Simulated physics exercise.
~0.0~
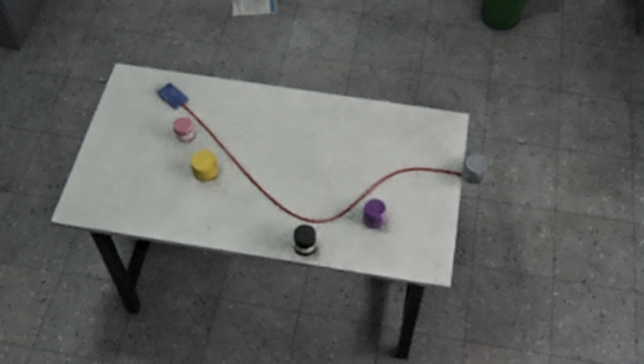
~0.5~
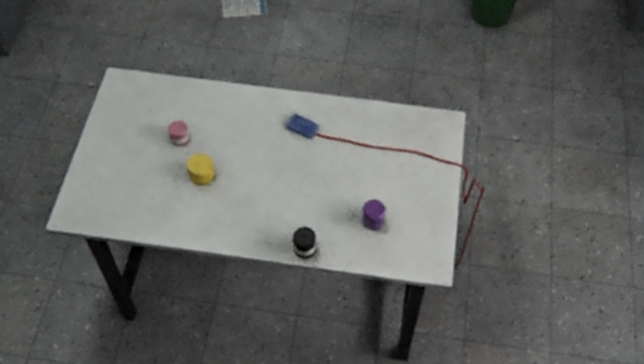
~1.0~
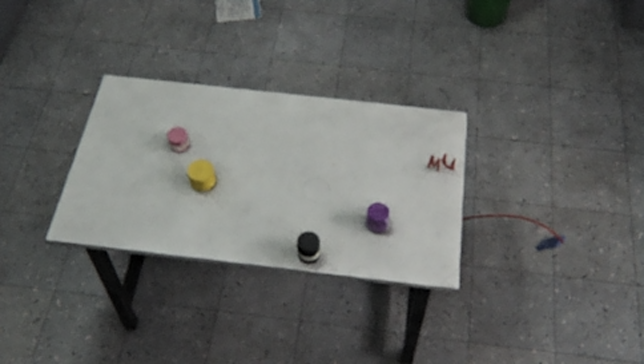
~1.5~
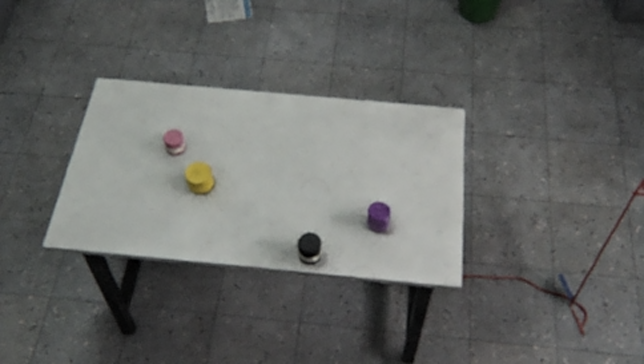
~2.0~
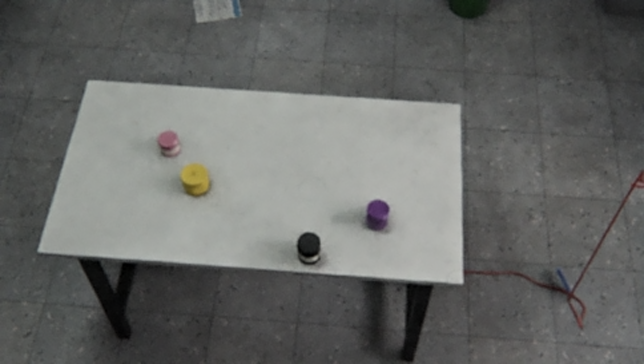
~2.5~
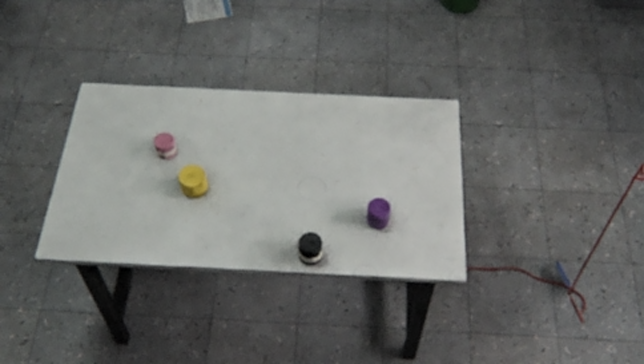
White table with four small tubs staying put as a red cable drags a blue phone rightward off the edge onto the floor.
